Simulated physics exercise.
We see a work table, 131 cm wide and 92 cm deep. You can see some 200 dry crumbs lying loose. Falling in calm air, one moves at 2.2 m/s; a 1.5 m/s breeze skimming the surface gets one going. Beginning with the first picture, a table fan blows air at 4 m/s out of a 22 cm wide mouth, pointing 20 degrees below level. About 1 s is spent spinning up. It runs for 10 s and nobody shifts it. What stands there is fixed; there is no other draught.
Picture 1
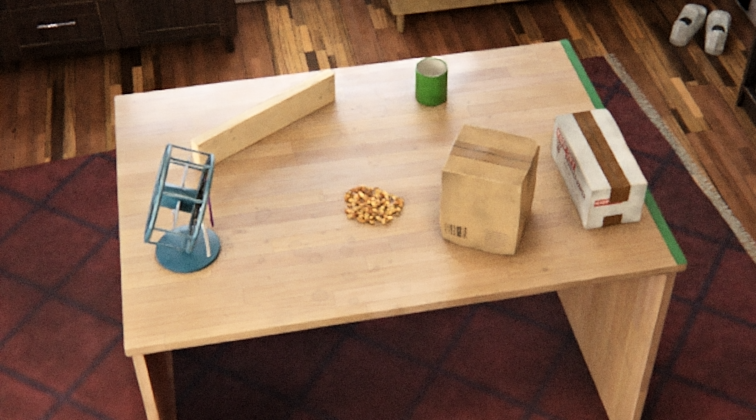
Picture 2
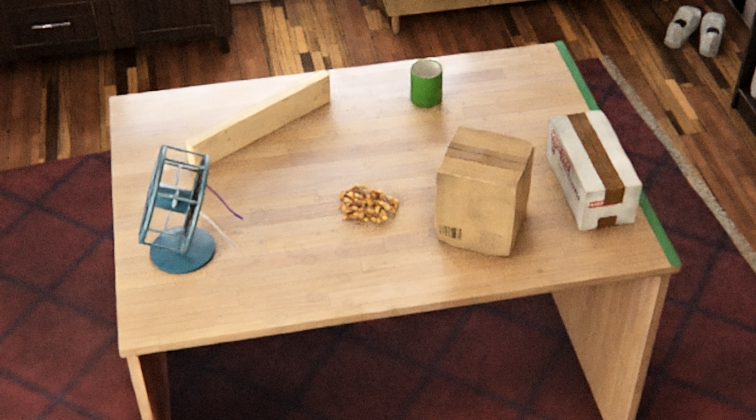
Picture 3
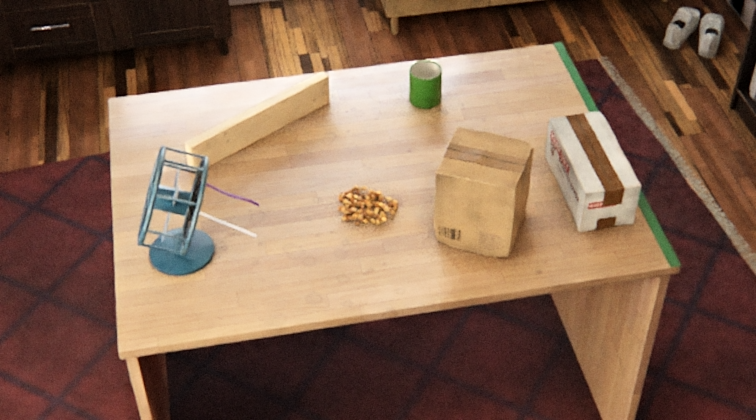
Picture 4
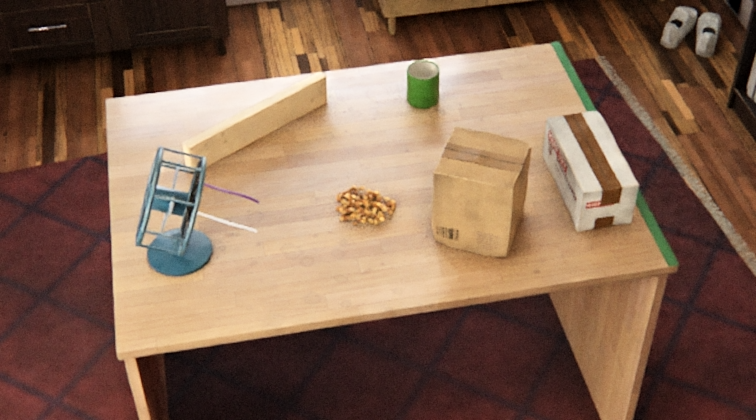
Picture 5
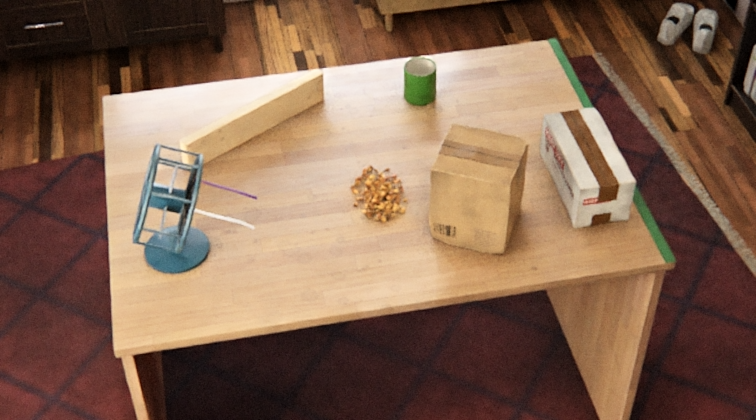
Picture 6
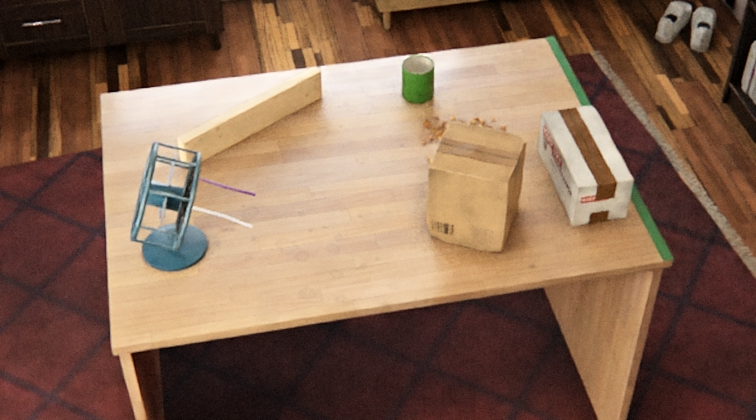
Dry crumbs lying still on a wooden table, then scattering away from a blue fan and sliding back behind a cardboard box.
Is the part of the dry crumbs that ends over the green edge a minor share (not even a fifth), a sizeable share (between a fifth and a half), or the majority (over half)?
It is the majority.
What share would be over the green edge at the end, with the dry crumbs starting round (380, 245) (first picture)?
That comes to some 30 in a hundred.
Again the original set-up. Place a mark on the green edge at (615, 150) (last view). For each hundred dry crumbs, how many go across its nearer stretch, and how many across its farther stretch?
Estimate: Nearer ~ 0 %; farther ~ 100 %.
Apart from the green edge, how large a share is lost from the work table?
Close to 2 % of them.
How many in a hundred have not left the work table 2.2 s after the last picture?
Some 0 per cent at that time.
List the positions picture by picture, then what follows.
In the first frame, the middle of the dry crumbs is near (373, 203), none has stirred yet and the mouth of the table fan is at (179, 198).
In the second frame, the middle of the dry crumbs is near (368, 201), none has stirred yet and the green edge is centred on (616, 141).
In the third frame, the middle of the dry crumbs is near (367, 202), none has stirred yet, the top of a box is at (486, 156) and the top of a board is at (259, 108).
In the fourth frame, the middle of the dry crumbs is near (364, 204) and none has stirred yet.
In the fifth frame, the middle of the dry crumbs is near (377, 194), the farthest in sight from the table fan is at (400, 181) and about 85 % have left their places.
In the sixth frame, the middle of the dry crumbs is near (460, 141), the farthest in sight from the table fan is at (503, 129) and all have left their places.
Then, 1.0 s after the last picture, 98 % are over the green edge; 99 % have settled or left.
Then, 2.2 s after the last picture, 98 % are over the green edge; 100 % have settled or left.
Then, 4.6 s after the last picture, 98 % are over the green edge; 100 % have settled or left.
Then, 9.1 s after the last picture, at the end, 98 % are over the green edge.
